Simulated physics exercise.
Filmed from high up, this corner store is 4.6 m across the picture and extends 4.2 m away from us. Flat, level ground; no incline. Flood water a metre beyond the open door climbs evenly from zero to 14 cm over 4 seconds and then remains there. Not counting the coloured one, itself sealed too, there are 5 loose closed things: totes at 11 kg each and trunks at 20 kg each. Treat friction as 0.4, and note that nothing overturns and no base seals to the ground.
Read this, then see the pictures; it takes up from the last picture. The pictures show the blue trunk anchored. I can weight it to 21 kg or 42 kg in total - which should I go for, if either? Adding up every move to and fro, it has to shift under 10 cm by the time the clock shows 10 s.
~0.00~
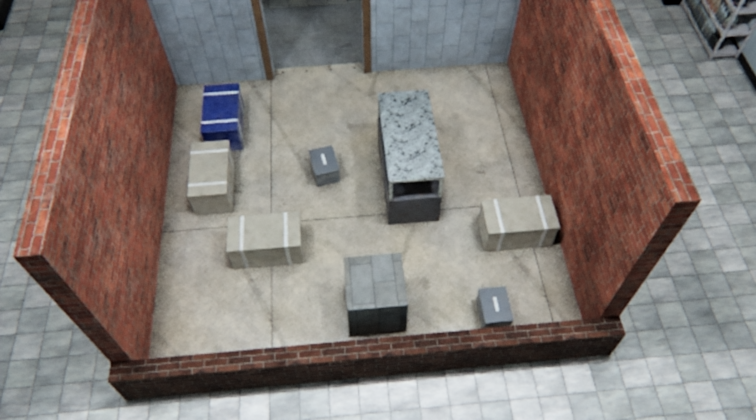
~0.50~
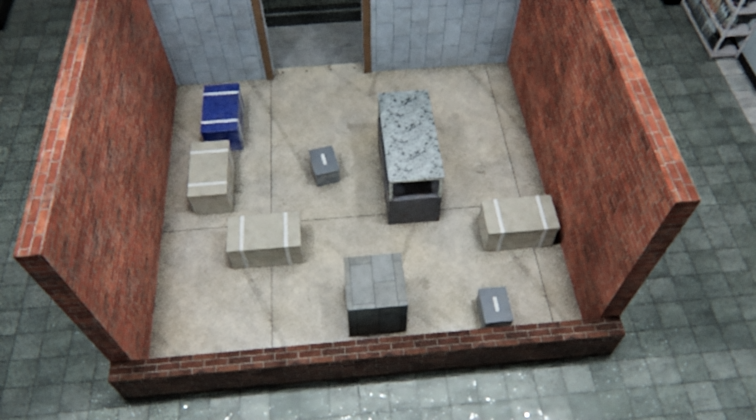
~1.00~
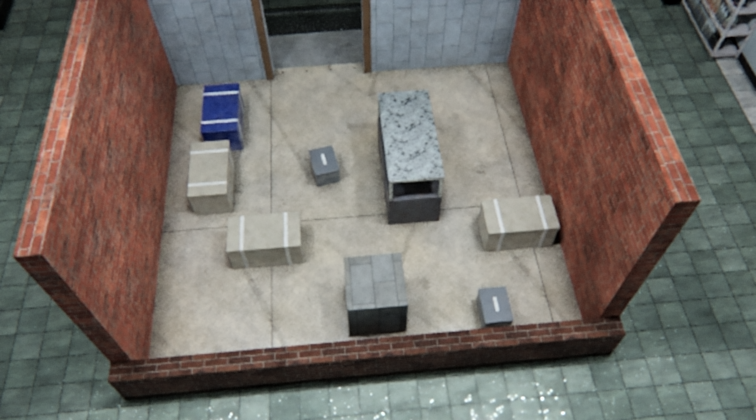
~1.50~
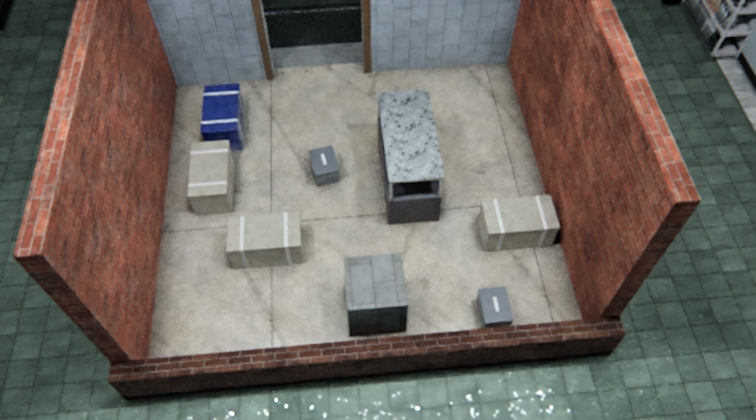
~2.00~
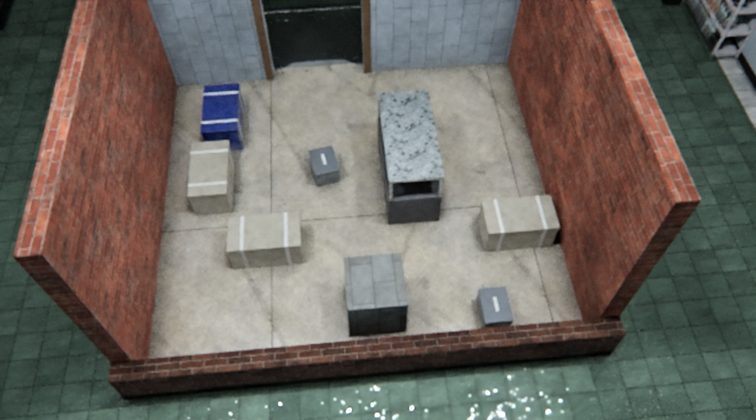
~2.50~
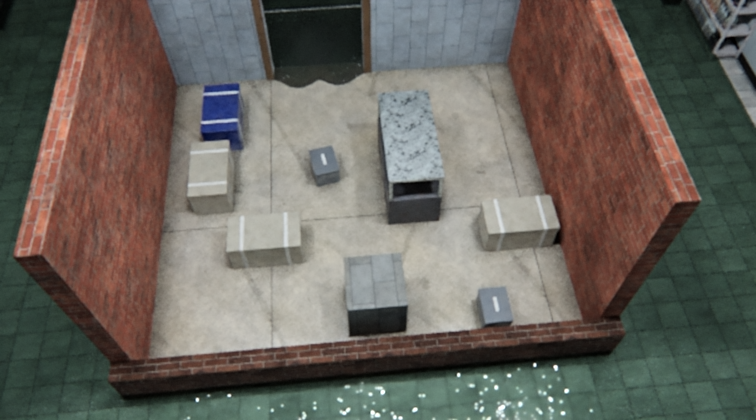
21 kg will do.
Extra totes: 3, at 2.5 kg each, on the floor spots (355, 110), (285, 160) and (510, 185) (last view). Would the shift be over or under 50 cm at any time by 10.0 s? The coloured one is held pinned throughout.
In turn: Beyond it, beyond it, within it.
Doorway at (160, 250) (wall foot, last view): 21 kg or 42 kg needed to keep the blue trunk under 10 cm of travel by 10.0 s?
Then the lighter mass suffices.
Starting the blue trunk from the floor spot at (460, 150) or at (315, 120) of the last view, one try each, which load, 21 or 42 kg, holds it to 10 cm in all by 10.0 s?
In that order: Both loads work; just the heavier works.
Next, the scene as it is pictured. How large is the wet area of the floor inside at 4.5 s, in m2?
I'd estimate close to 3.5 m2.
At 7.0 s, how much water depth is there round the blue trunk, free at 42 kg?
Around 2 cm.
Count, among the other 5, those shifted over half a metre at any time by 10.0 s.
The count comes to 0.
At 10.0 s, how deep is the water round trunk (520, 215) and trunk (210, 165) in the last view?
Depths: Near 3 cm, then near 4 cm.
After 3.5 s the blue trunk would be 0 cm from its start with 21 kg and 0 cm from its start with 42 kg; 0 cm of water round it then.
After 4.5 s the blue trunk would be 0 cm from its start with 21 kg and 0 cm from its start with 42 kg; 1 cm of water round it then.
After 7.0 s the blue trunk would be 0 cm from its start with 21 kg and 0 cm from its start with 42 kg; 2 cm of water round it then.
After 10.0 s the blue trunk would be 0 cm from its start with 21 kg and 0 cm from its start with 42 kg; 3 cm of water round it then.
